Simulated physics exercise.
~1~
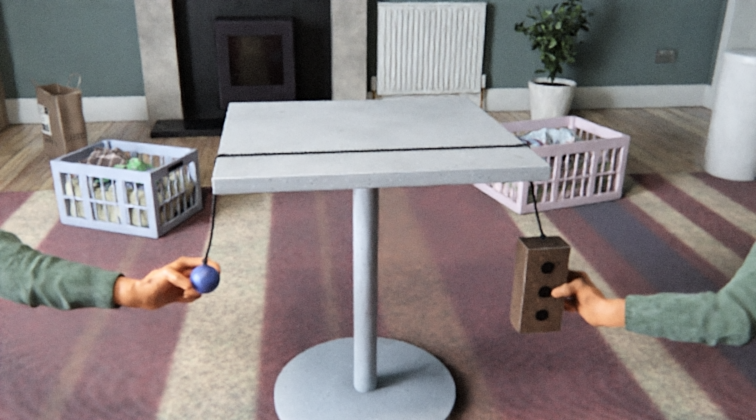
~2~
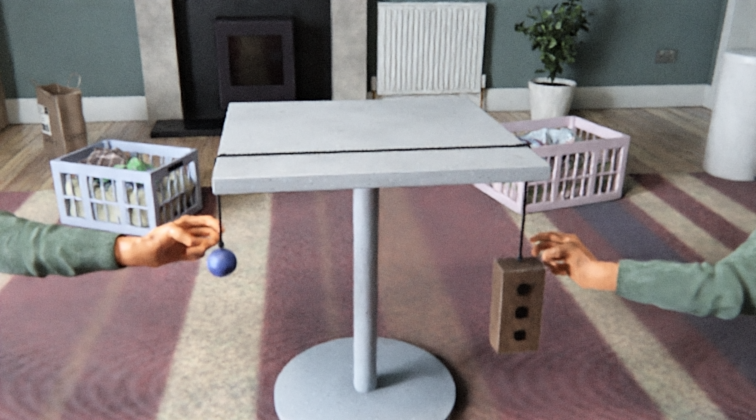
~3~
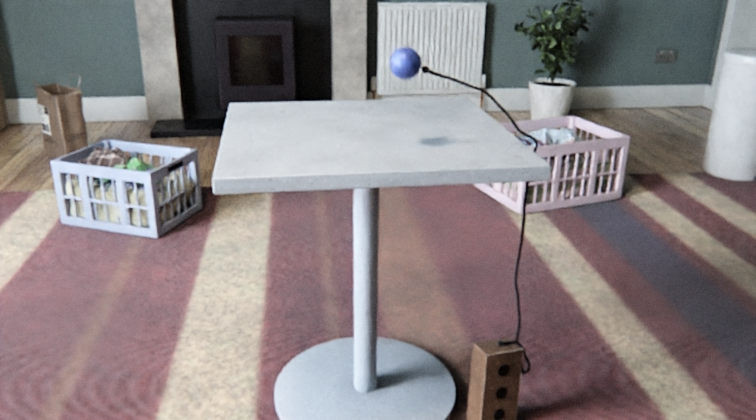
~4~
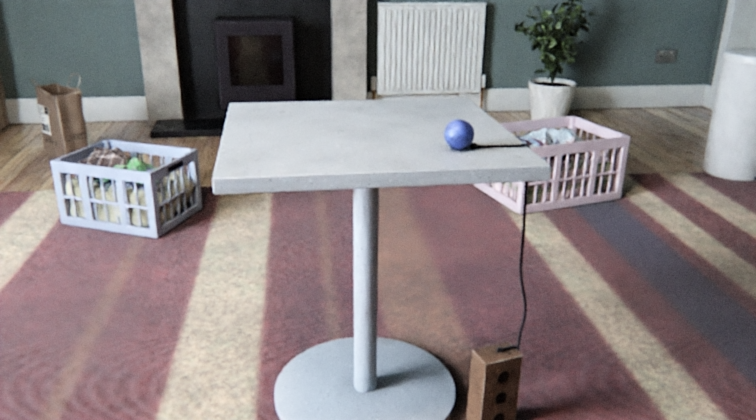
Two hands held a blue ball and a brown brick joined by a dark string across a small grey table, then let go; the brick dropped to the floor on the right, pulling the ball up and onto the tabletop, where it ended up.
